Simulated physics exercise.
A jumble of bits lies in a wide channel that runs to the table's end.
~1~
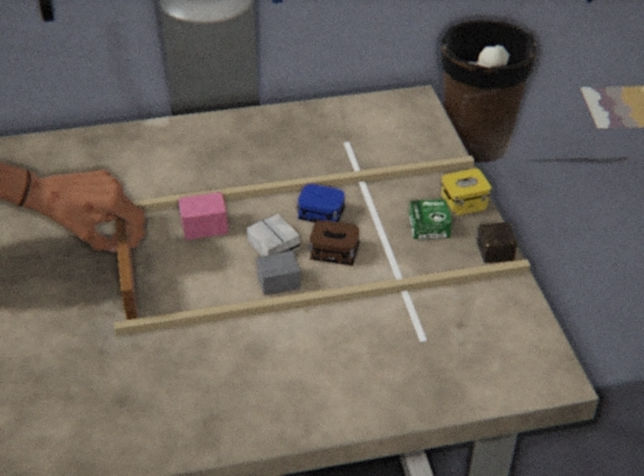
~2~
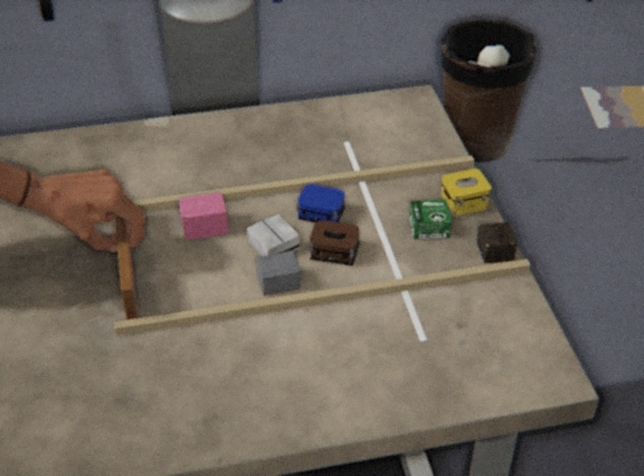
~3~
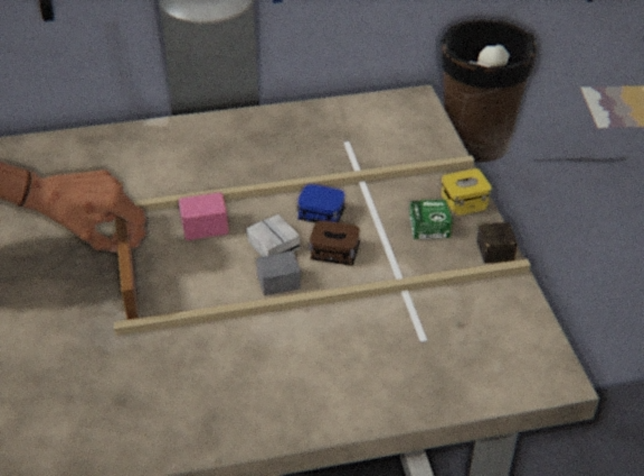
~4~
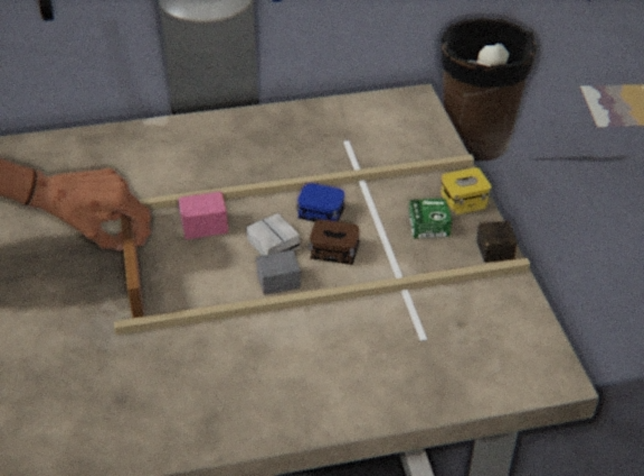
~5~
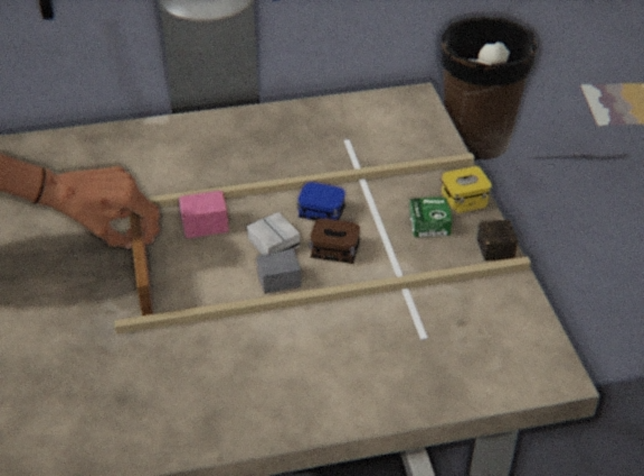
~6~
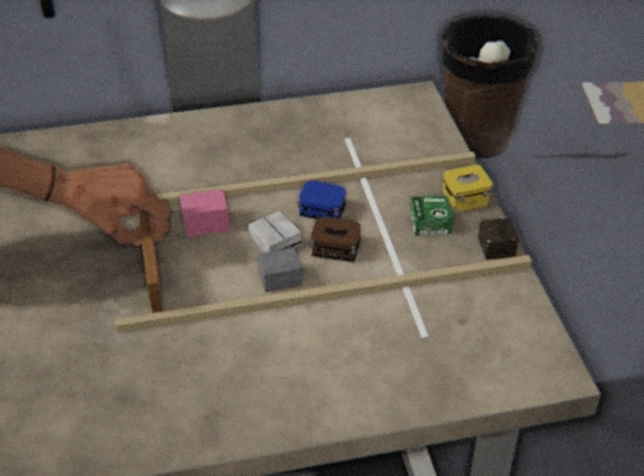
On a tabletop channel between wooden strips, a hand slides an upright board slightly right behind small coloured boxes that stay still.
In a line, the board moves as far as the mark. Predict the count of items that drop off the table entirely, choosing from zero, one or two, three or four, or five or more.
The count is zero.
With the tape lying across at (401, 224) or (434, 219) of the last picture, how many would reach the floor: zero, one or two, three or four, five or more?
Count at position one: One or two; at position two: Just one or two.
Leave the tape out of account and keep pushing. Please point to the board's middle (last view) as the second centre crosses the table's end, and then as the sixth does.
Pixels in order: Roughly (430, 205), roughly (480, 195).
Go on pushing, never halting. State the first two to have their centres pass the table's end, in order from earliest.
In order: The yellow case, the black block.
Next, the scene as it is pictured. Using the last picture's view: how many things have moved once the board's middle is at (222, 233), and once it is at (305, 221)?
At that stage 1; at the next, 5.
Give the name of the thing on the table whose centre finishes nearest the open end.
It's the yellow case.
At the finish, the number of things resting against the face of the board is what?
3 are in contact with it.
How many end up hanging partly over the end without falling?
In total, 1 of them.
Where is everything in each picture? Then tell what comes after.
Black block (497, 243); yellow case (465, 192); green box (430, 219); board (125, 250); tape (381, 231), in the first picture.
Yellow case (465, 192); white box (273, 238), in the second picture.
Green box (430, 219); brown case (335, 244), in the third picture.
Black block (497, 241); pink block (204, 215), in the fourth picture.
Yellow case (466, 190); blue case (322, 204), in the fifth picture.
Black block (498, 239); yellow case (467, 188); green box (432, 215); board (149, 243); tape (382, 227), in the sixth picture.
A little later, none off yet; black block at rest near (498, 239); yellow case at rest near (467, 188); green box at rest near (432, 215).
When it is over, the number that fall off is zero.
